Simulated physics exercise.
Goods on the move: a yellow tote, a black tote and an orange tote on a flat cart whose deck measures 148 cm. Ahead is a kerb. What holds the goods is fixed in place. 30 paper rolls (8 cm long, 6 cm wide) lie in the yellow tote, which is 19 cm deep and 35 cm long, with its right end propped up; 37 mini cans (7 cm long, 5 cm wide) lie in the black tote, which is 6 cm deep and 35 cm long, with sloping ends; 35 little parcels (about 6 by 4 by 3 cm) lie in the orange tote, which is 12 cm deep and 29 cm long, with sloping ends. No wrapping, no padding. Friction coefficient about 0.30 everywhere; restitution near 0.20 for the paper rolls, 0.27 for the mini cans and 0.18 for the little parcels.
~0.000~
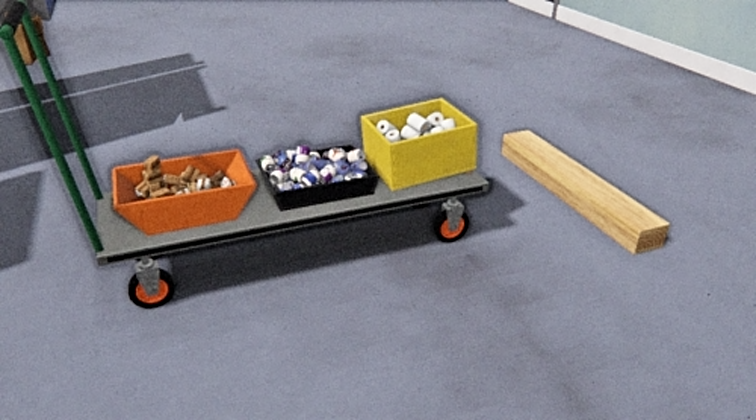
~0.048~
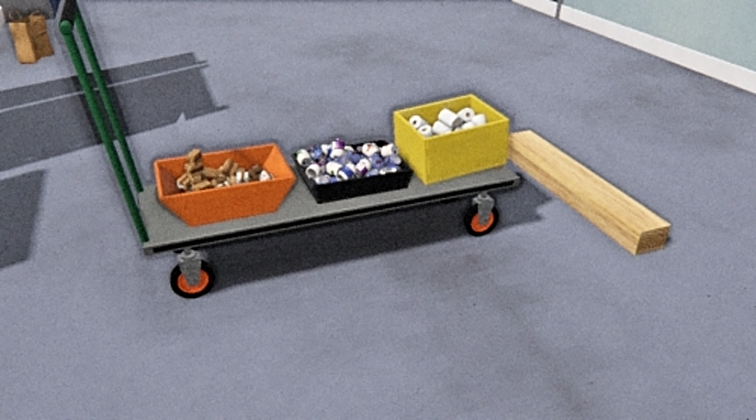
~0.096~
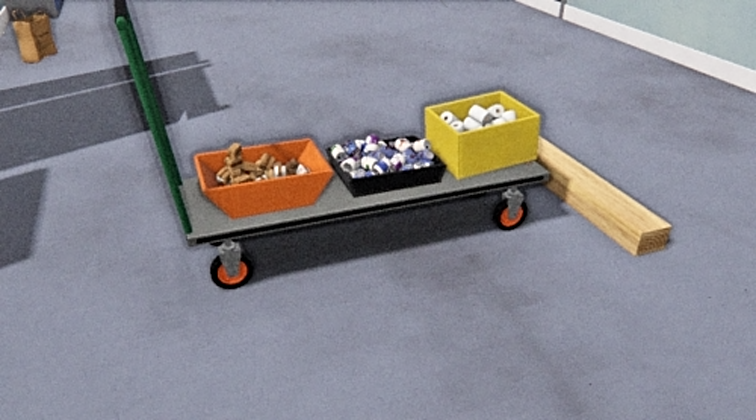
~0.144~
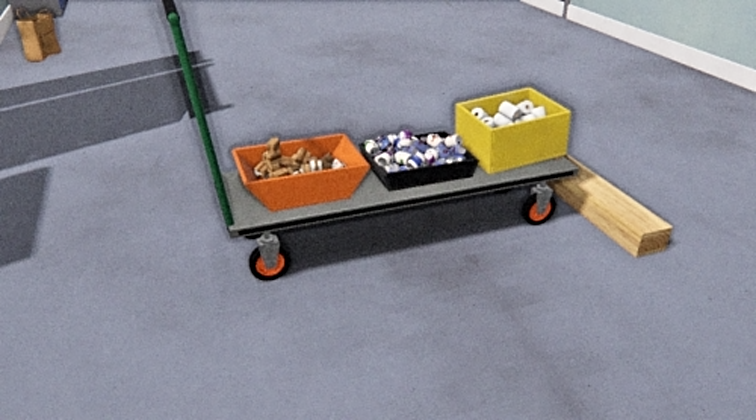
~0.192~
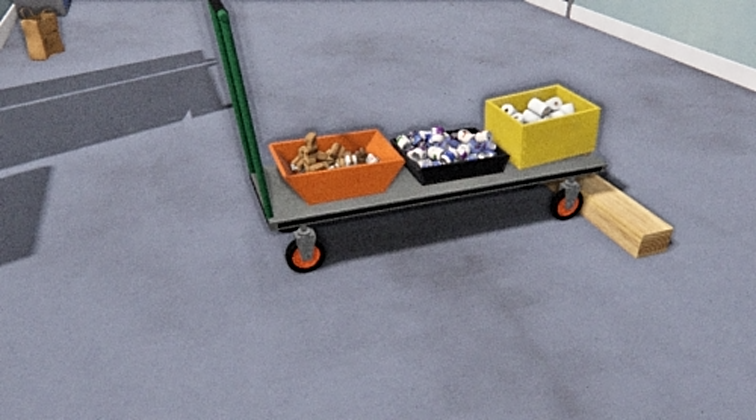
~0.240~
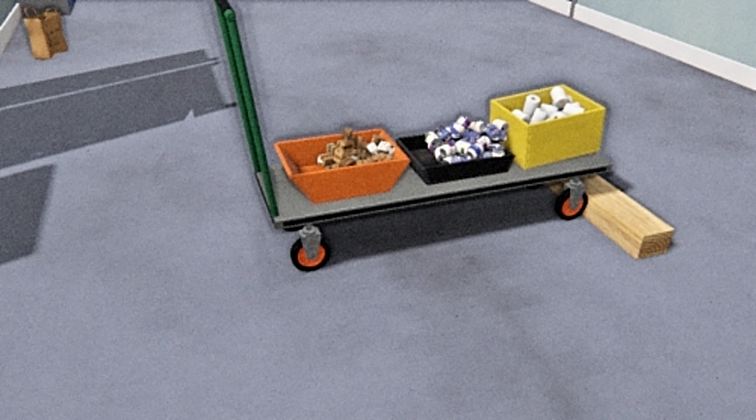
The video shows a flat cart carrying orange, black and yellow containers of small items rolling right to a wooden beam and coming to a halt, as the loose contents shift rightward and the black container's pieces bunch up.
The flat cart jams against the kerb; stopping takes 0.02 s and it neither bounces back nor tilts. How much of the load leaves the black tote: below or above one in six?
More than one in six of the mini cans leave the black tote.
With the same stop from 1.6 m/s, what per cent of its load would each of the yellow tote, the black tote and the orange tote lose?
In that case yellow tote 0, black tote 10, orange tote 0 per cent.
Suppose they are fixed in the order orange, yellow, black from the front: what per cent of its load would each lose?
Then yellow tote 10, black tote 40, orange tote 30 per cent.
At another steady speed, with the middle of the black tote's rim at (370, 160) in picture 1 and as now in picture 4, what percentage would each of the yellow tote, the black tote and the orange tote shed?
Then yellow tote 0, black tote 10, orange tote 0 per cent.
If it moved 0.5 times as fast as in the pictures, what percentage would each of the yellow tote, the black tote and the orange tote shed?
Then yellow tote 0, black tote 0, orange tote 0 per cent.
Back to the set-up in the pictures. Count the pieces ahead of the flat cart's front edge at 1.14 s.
Roughly 0.
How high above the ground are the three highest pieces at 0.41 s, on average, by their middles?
Some 72 cm up.
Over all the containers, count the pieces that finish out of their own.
Roughly 20 in all.
After 0.29 s, yellow tote 30 in, 0 out, black tote 36 in, 1 out and orange tote 35 in, 0 out.
After 0.41 s, yellow tote 30 in, 0 out, black tote 31 in, 6 out and orange tote 28 in, 7 out.
After 0.64 s, yellow tote 30 in, 0 out, black tote 26 in, 11 out and orange tote 25 in, 10 out.
When it is over (at 1.14 s), yellow tote 30 in, 0 out, black tote 25 in, 12 out and orange tote 26 in, 9 out. Asked share, 12 of 37, 32 per cent.
